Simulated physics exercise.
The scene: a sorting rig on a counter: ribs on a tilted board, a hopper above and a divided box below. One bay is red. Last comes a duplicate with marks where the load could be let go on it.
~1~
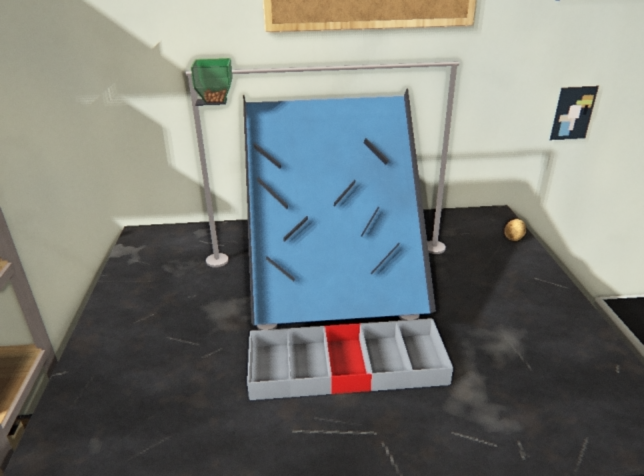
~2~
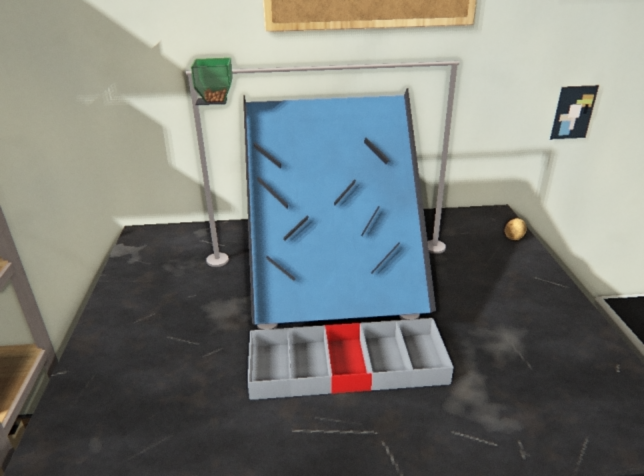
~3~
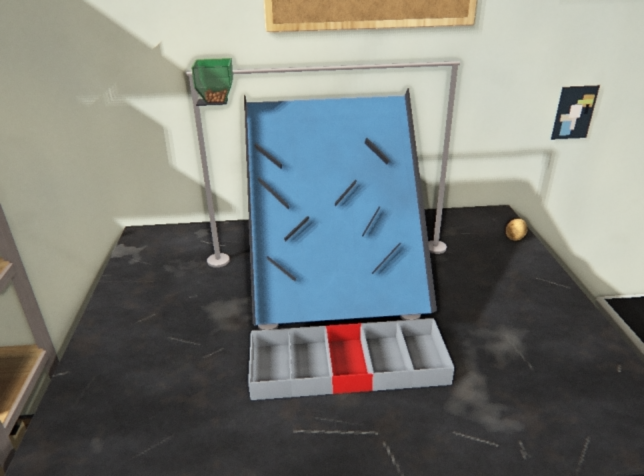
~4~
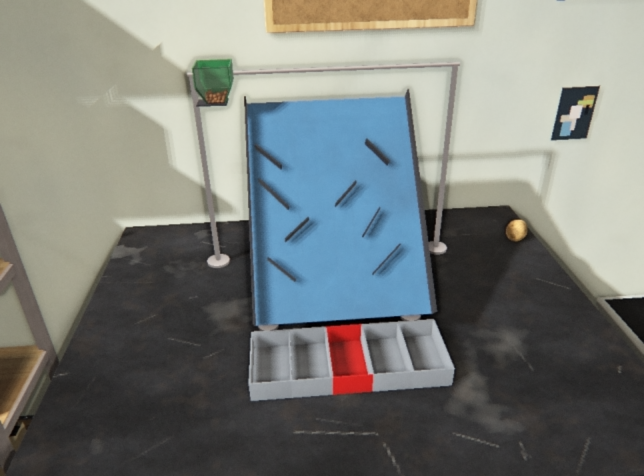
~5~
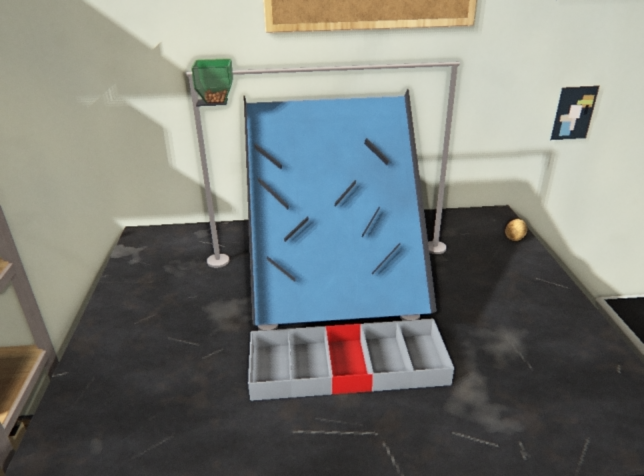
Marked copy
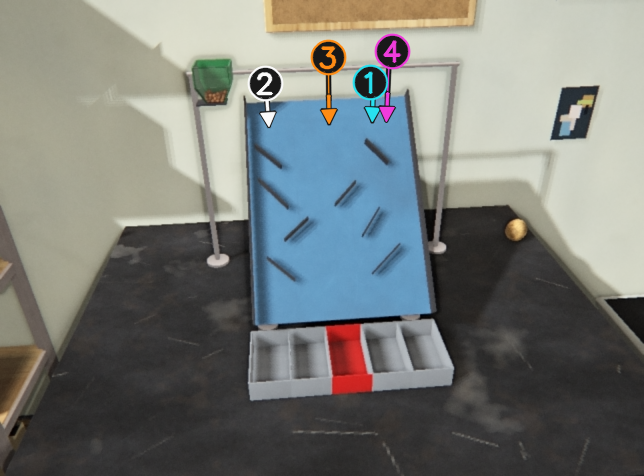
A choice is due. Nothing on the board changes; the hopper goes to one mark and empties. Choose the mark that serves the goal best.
2 is best.
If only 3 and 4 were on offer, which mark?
The answer is 3.
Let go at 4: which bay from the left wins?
The fifth from the left.
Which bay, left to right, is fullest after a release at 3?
The second.
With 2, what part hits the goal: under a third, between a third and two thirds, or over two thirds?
Mark 2 gives between a third and two thirds.
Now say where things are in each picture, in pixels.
In the first picture, hopper near (215, 94), cereal balls, door shut.
In the second picture, ribs (254, 143) to (281, 164), (366, 138) to (388, 160), (258, 177) to (288, 205).
In the third picture, ribs (336, 203) to (356, 180), (285, 238) to (309, 216), (364, 234) to (380, 206).
In the fourth picture, ribs (268, 257) to (295, 280), (374, 272) to (401, 244).
In the fifth picture, red bay near (352, 383), number 3 of 5 from the left.
On the marked copy, mark 1 meets the board at (372, 116); mark 2 meets the board at (268, 121); mark 3 meets the board at (329, 118); mark 4 meets the board at (386, 116).
With 1, only a few in the red bay, all but a few in other bays, a small share outside the box.
With 2, close to half in the red bay, close to a third in other bays, a small share outside the box.
With 3, a small share in the red bay, the bulk in other bays, a small share outside the box.
With 4, none at all in the red bay, all but a few in other bays, only a few outside the box.
